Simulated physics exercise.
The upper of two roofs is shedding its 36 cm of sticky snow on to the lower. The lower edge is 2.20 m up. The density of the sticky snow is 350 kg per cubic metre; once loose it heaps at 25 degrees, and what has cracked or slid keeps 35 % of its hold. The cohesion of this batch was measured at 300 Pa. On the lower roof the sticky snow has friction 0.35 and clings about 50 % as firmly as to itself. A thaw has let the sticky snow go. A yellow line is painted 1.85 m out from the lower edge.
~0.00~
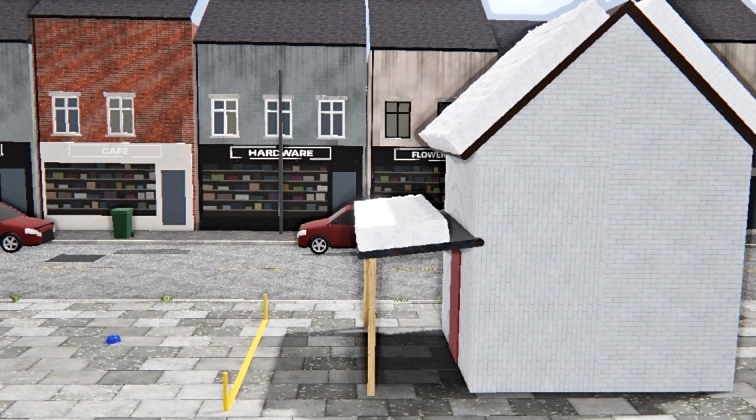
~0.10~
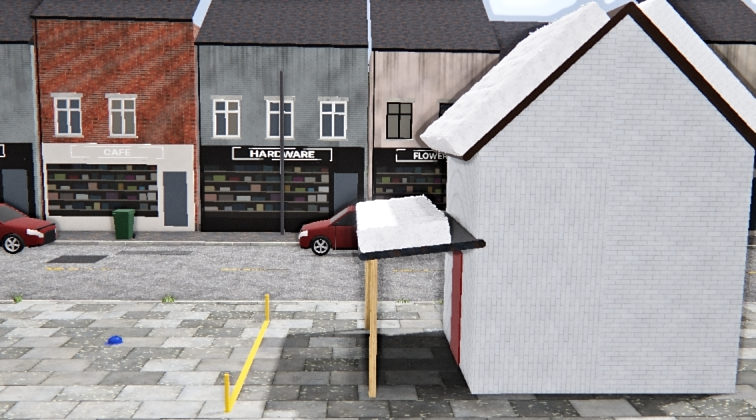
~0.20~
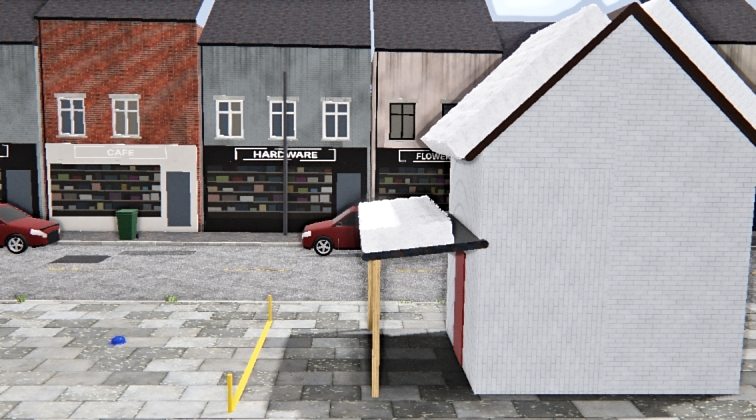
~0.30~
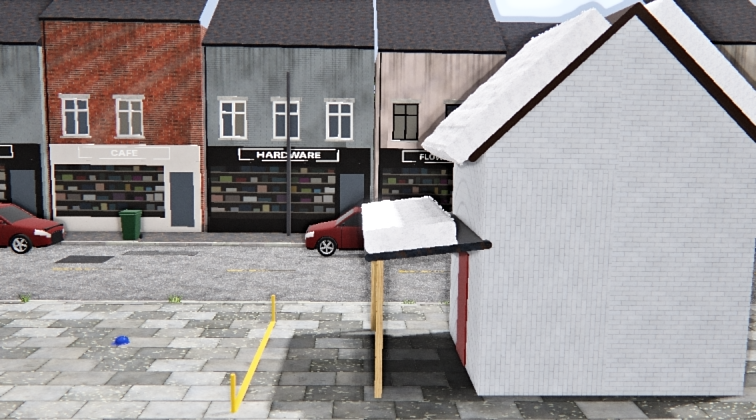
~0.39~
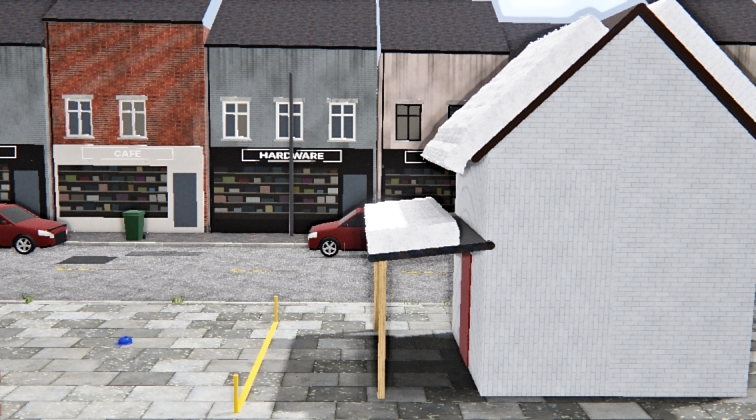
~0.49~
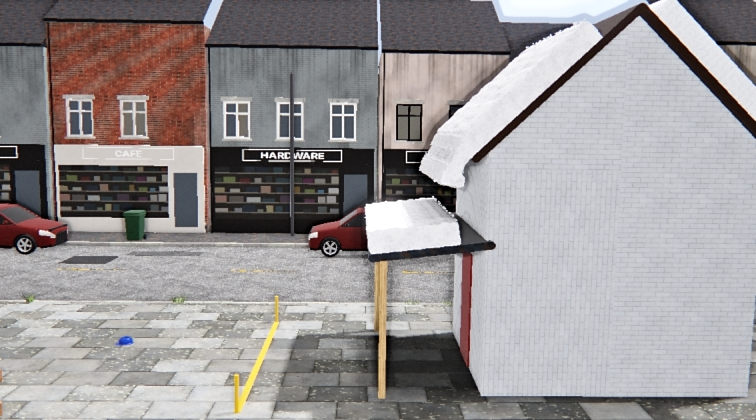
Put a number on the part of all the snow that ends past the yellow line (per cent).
About 36 %.
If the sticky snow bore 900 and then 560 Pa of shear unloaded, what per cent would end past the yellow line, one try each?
In that order: 18 %, 30 %.
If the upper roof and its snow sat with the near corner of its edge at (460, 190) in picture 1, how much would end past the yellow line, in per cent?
Then about 25 %.
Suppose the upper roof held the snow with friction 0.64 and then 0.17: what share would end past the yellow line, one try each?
In that order: 30 %, 45 %.
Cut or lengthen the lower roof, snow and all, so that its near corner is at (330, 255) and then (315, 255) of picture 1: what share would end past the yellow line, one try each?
In turn about 30 %, 30 %.
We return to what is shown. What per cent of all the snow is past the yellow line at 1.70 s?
Some 0 per cent.
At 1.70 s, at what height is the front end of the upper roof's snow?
About 1.4 m.
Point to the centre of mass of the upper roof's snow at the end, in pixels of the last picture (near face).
Around (254, 340).
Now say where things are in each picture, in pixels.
The first picture shows foremost bit of the sticky snow at (460, 149).
The second picture shows foremost bit of the sticky snow at (461, 139), its middle shifted 1.7 cm.
The third picture shows foremost bit of the sticky snow at (461, 137), its middle shifted 6.2 cm, 2 % of it past the upper edge, in one piece.
The fourth picture shows foremost bit of the sticky snow at (460, 145), its middle shifted 14 cm, 5 % of it past the upper edge, in one piece.
The fifth picture shows foremost bit of the sticky snow at (458, 146), its middle shifted 24 cm, 9 % of it past the upper edge, cracking.
The sixth picture shows foremost bit of the sticky snow at (451, 161), its middle shifted 38 cm, 14 % of it past the upper edge, cracking.
After 1.04 s, none is below the lower edge and 0 % is past the line.
After 1.70 s, 21 % is below the lower edge and 0 % is past the line.
After 2.35 s, 62 % is below the lower edge and 32 % is past the line.
After 3.00 s, 63 % is below the lower edge and 36 % is past the line.
After 3.50 s, 63 % is below the lower edge and 36 % is past the line.
